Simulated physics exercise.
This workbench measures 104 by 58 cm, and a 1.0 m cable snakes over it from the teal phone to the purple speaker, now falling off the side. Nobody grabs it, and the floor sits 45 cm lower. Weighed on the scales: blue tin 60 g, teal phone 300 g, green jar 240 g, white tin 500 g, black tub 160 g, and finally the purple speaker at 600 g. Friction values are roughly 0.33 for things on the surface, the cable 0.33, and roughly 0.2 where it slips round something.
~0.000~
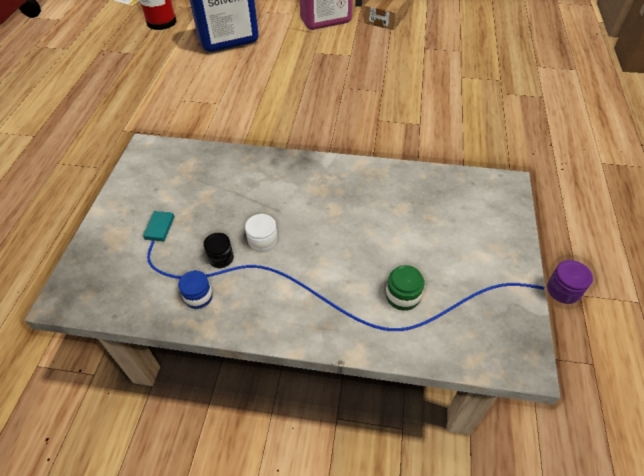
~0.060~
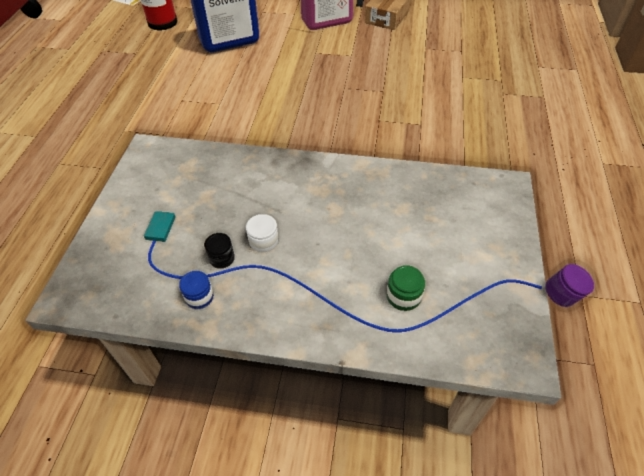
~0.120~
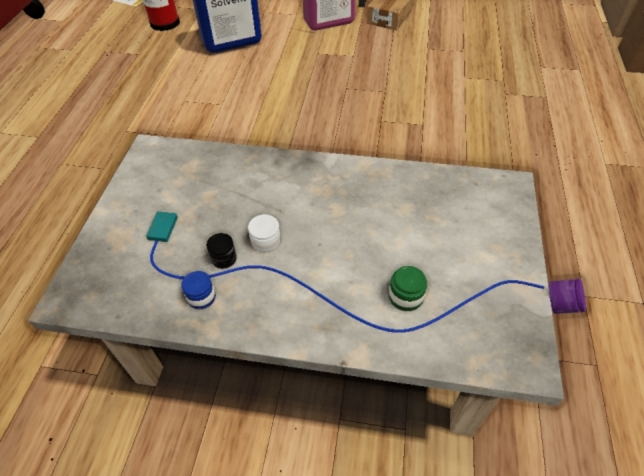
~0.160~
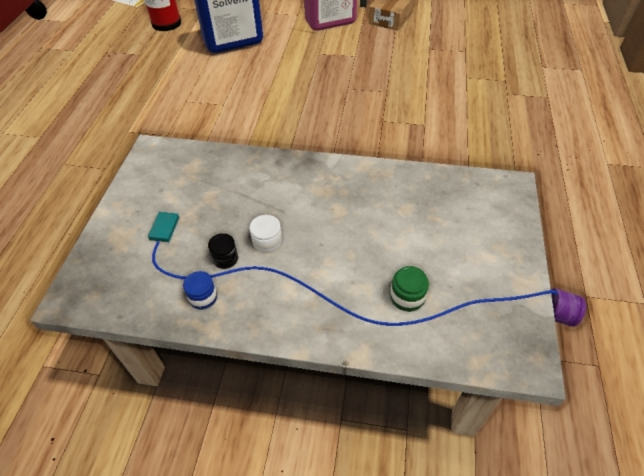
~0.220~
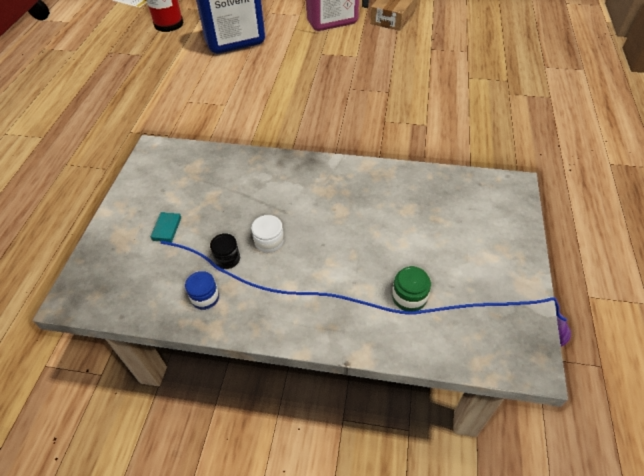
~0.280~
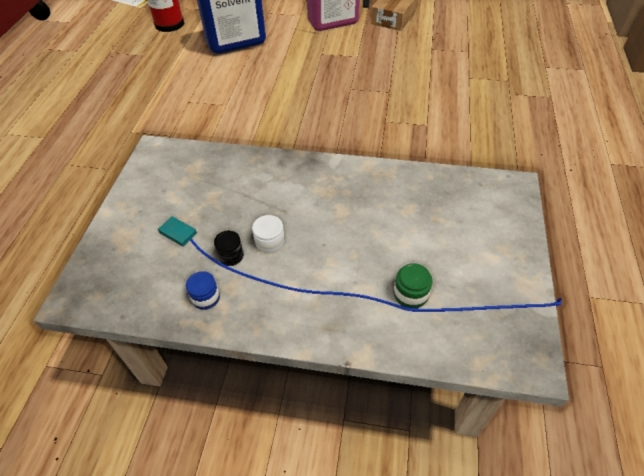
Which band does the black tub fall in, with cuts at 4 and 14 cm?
I'd bet it ends up in the mid range.
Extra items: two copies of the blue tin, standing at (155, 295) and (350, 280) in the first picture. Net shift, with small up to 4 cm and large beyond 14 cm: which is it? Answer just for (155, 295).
There it moves only a bit.
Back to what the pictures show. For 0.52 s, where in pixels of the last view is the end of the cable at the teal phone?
Estimated pixel: (288, 291).
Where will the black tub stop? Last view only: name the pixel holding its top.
Near (243, 219).
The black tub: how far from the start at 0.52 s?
I'd put the black tub at some 8 cm.
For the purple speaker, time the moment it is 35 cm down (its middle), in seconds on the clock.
The clock reads 0.42 s at that moment.
By 0.5 s, the cable's tail end at (288, 291); black tub 7 cm off its start, teal phone 30 cm off its start, purple speaker over the edge.
By 0.7 s, the cable's tail end at (334, 325); black tub 7 cm off its start, teal phone 42 cm off its start, purple speaker over the edge.
By 1.0 s, the cable's tail end at (336, 326); black tub 7 cm off its start at (243, 219), teal phone 42 cm off its start at (316, 316), purple speaker over the edge.
By 1.2 s, the cable's tail end at (336, 326); black tub 7 cm off its start, teal phone 42 cm off its start, purple speaker over the edge.
By 2.4 s, the cable's tail end at (336, 326); black tub 7 cm off its start at (243, 219), teal phone 42 cm off its start at (316, 316), purple speaker over the edge, green jar 5 cm off its start at (421, 259).
